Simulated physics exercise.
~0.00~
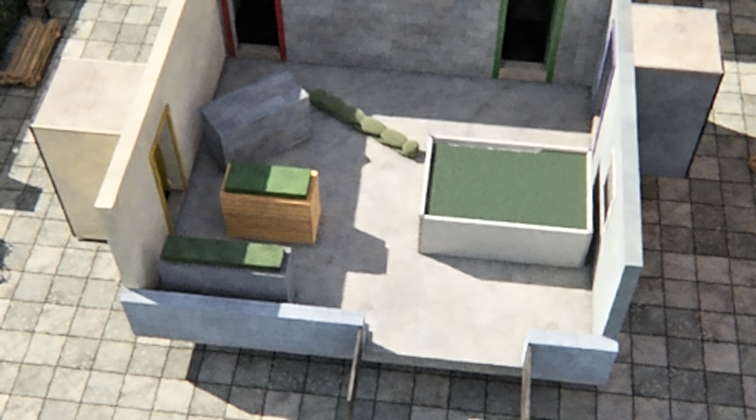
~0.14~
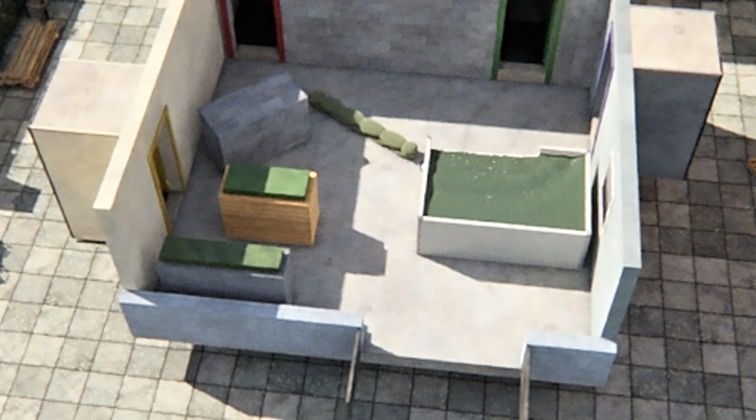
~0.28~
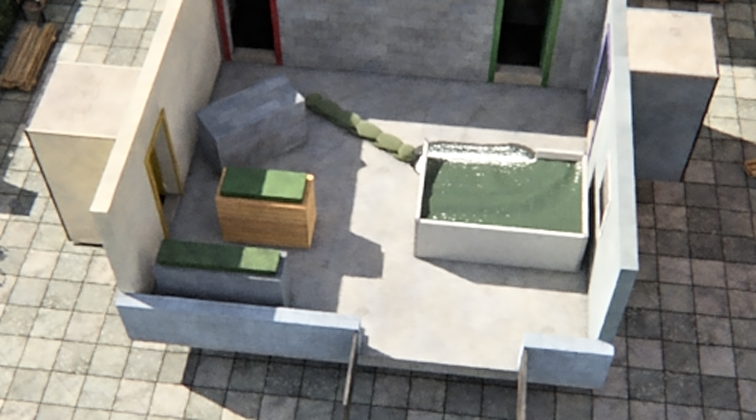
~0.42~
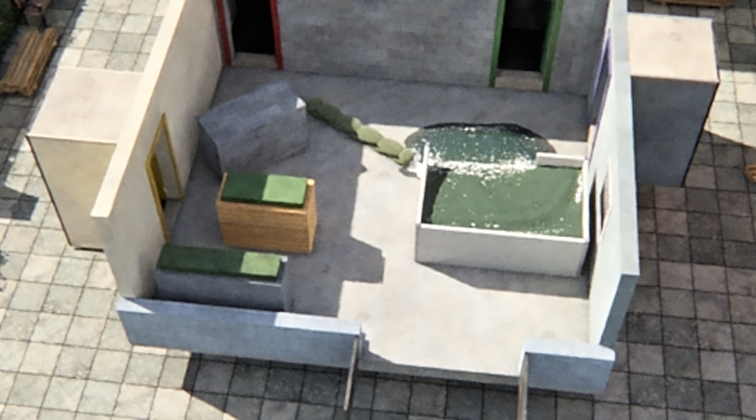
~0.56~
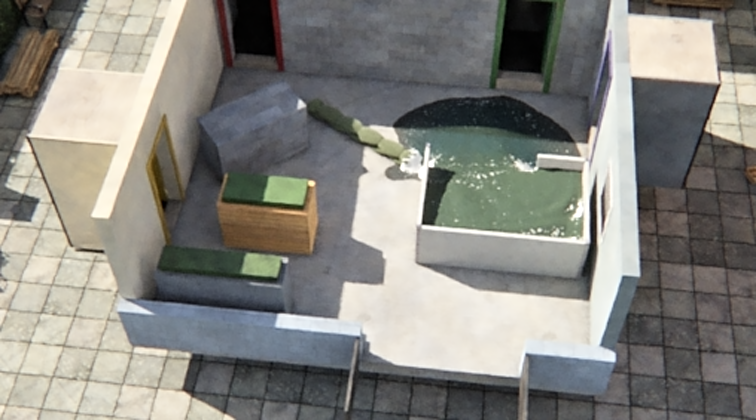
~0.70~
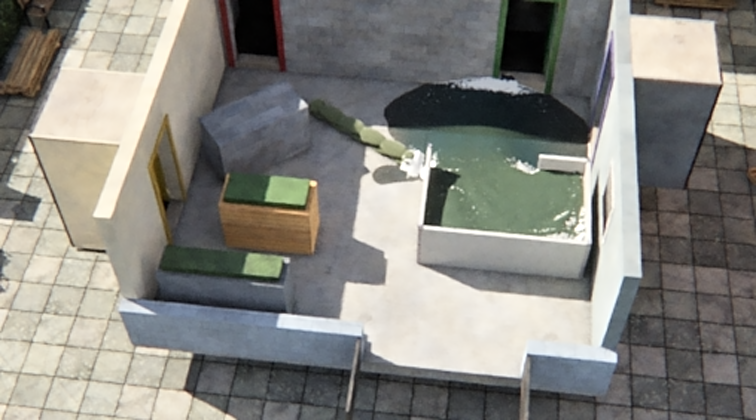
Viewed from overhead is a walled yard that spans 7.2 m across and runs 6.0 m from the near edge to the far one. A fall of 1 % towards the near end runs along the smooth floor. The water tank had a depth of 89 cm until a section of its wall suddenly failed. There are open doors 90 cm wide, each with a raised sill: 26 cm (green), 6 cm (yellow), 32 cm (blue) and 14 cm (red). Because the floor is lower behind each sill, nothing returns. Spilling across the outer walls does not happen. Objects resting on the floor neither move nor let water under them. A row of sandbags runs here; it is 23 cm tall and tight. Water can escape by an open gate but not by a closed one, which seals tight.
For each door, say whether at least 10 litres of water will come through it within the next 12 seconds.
In the end the green door tops the limit; the yellow door never tops the limit; the blue door never tops the limit; the red door tops the limit.
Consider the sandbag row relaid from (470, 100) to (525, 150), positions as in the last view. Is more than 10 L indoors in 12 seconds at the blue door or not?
Against that limit: Blue below.
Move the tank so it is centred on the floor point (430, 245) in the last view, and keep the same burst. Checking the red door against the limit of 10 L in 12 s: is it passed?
Lab note: Red door limit exceeded.
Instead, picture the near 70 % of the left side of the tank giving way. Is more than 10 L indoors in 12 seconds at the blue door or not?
Blue: Falls short.
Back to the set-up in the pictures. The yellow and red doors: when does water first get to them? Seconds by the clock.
Yellow: 3.2 s; red: 1.8 s.
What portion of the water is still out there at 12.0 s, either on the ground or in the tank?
I'd say close to 86 percent is still there.
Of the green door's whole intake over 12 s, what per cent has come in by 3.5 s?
By then it's near 100% of the total.
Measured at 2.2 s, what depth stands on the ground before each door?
Depths in centimetres - green: 40, yellow: 0, blue: 19, red: 9.
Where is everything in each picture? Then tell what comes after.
The first picture shows the water tank at (507, 185) is whole and still, 89 cm deep.
In the second picture, water pours out on the water tank's far side and has run 1.1 m, to (423, 169); typically 12 cm deep outside, 89 cm at the water tank's back.
In the third picture, the front is at (419, 151), 1.3 m from the gap on the water tank's far side; 1.6 m2 of floor is under water; 88 cm left at the back of the water tank.
In the fourth picture, water pours out on the water tank's far side and has run 1.6 m, to (413, 138); typically 14 cm deep outside, 80 cm at the water tank's back.
In the fifth picture, water pours out on the water tank's far side and has run 2.3 m, to (510, 100); typically 10 cm deep outside, 77 cm at the water tank's back.
In the sixth picture, the front is at (432, 85), 2.7 m from the gap on the water tank's far side; 8.0 m2 of floor is under water; 74 cm left at the back of the water tank.
After 1.4 s water covers 30 % of the floor and is deepest (56 cm) near (463, 88); green door 47 cm at the sill, 62 L in, yellow door not reached, blue door 9 cm at the sill, 0 L in, red door not reached.
After 2.2 s water covers 35 % of the floor and is deepest (48 cm) near (585, 98); green door 40 cm at the sill, 139 L in, yellow door not reached, blue door 19 cm at the sill, 0 L in, red door 9 cm at the sill, 0 L in.
After 3.5 s water covers 50 % of the floor and is deepest (40 cm) near (225, 67); green door 26 cm at the sill, 172 L in, yellow door 4 cm at the sill, 0 L in, blue door 22 cm at the sill, 0 L in, red door 21 cm at the sill, 11 L in.
After 7.0 s water covers 85 % of the floor and is deepest (28 cm) near (243, 139); green door 13 cm at the sill, 173 L in, yellow door 3 cm at the sill, 0 L in, blue door 15 cm at the sill, 0 L in, red door 20 cm at the sill, 108 L in.
After 12.0 s water covers 95 % of the floor and is deepest (18 cm) near (534, 188); green door 13 cm at the sill, 173 L in, yellow door 2 cm at the sill, 0 L in, blue door 15 cm at the sill, 0 L in, red door 9 cm at the sill, 128 L in.
